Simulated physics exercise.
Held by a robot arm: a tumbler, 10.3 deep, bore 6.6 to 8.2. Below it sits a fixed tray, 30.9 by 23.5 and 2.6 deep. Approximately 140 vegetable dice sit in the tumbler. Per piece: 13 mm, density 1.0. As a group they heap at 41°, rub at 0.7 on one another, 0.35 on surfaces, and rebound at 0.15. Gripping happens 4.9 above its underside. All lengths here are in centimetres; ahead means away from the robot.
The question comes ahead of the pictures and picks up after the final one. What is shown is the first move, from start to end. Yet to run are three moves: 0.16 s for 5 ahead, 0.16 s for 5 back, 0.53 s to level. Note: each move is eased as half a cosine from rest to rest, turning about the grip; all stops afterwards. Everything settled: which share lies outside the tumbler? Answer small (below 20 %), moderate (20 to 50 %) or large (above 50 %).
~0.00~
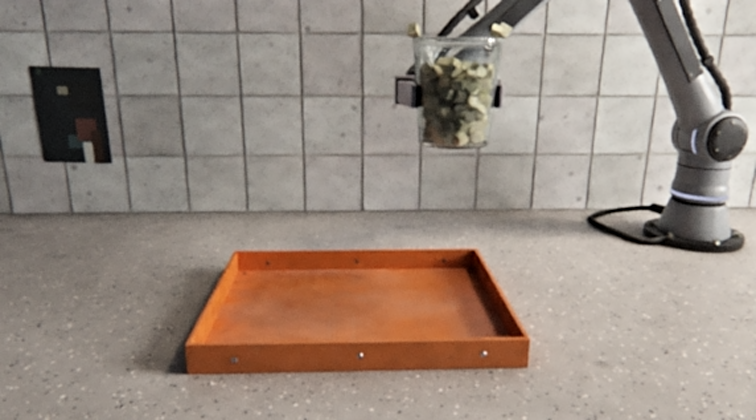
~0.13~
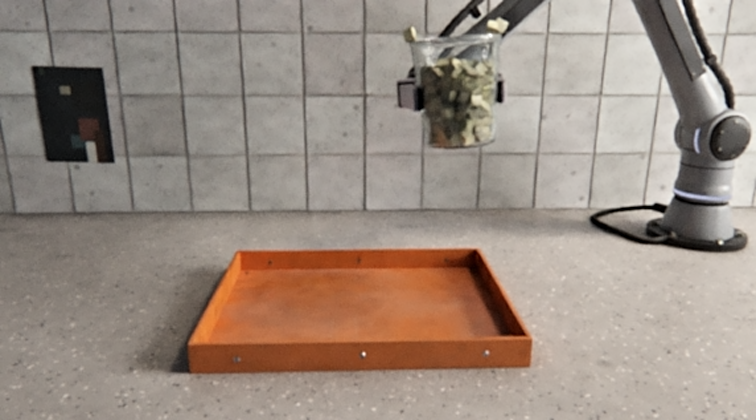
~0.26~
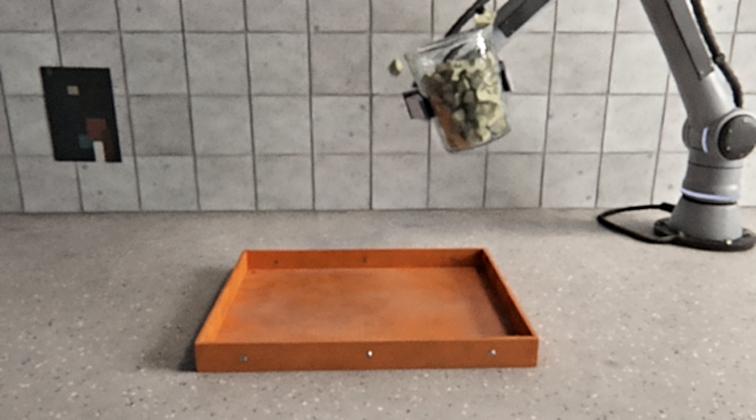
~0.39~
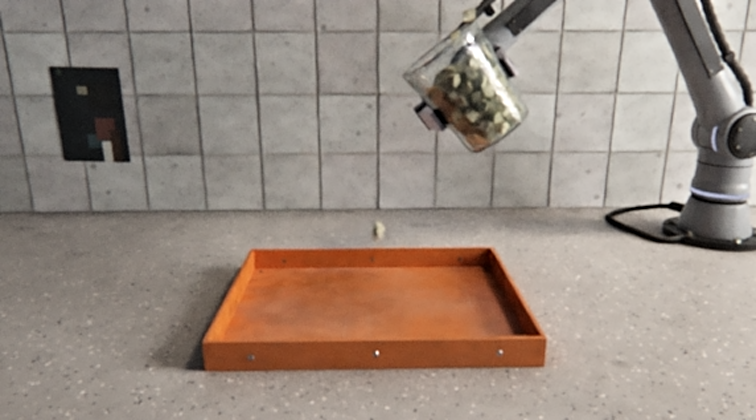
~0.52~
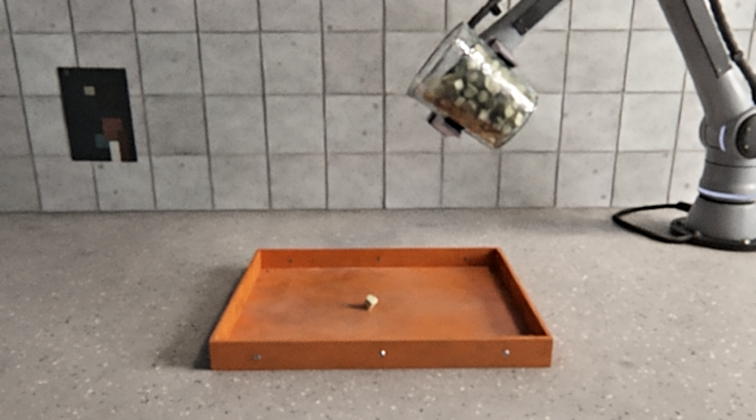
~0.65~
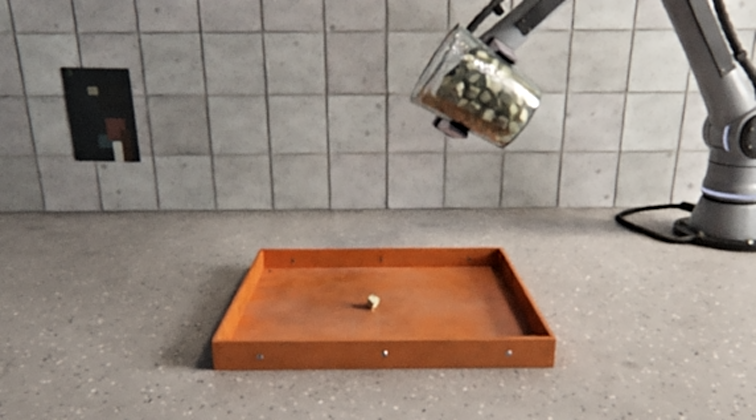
It is small.
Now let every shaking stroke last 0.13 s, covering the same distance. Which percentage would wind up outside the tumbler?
Roughly 15 percent then.
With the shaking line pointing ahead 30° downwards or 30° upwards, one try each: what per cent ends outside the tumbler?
Try one gives about 0 in a hundred, try two about 10 in a hundred.
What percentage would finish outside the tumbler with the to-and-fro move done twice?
About 5 per cent in that case.
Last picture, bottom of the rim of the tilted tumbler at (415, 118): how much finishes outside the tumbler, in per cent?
The share is around 20 %.
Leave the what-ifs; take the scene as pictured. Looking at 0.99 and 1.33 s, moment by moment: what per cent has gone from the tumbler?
At the first time about 5 per cent, at the second about 5 per cent.
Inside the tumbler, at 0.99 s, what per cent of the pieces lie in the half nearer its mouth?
My estimate is near 45 per cent.
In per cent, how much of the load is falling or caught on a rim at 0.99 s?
Logged share: Close to 2 per cent.
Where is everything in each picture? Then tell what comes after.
In the first picture, the tumbler middle at (456, 93), level; upper third of the load around (455, 73), from x 415 to 505, top at y 30; 144 in the tumbler.
In the second picture, the tumbler middle at (458, 93), tilted 6° forward; upper third of the load around (458, 73), from x 410 to 500, top at y 25.
In the third picture, the tumbler middle at (463, 92), tilted 20° forward; upper third of the load around (465, 74), from x 395 to 500, top at y 20; 143 in the tumbler, 1 in flight or on a rim.
In the fourth picture, the tumbler middle at (470, 92), tilted 38° forward; upper third of the load around (469, 74), from x 375 to 515, top at y 15; 143 in the tumbler, 1 in flight or on a rim.
In the fifth picture, the tumbler middle at (476, 92), tilted 52° forward; upper third of the load around (476, 76), from x 370 to 525, top at y 50; 143 in the tumbler, 1 in the tray.
In the sixth picture, the tumbler middle at (479, 92), tilted 58° forward; upper third of the load around (479, 78), from x 375 to 530, top at y 60; 143 in the tumbler, 1 in the tray.
After 0.99 s, tilted 58° forward, highest piece 27 above the table; 140 in the tumbler, 1 in the tray, 3 in flight or on a rim.
After 1.33 s, tilted 14° forward, highest piece 29 above the table; 139 in the tumbler, 5 in the tray.
After 1.70 s, level, highest piece 30 above the table; 139 in the tumbler, 5 in the tray.
After 2.75 s, level, highest piece 30 above the table; 139 in the tumbler, 5 in the tray.
In the end, 139 in the tumbler, 5 in the tray. That is 3 % outside the tumbler.
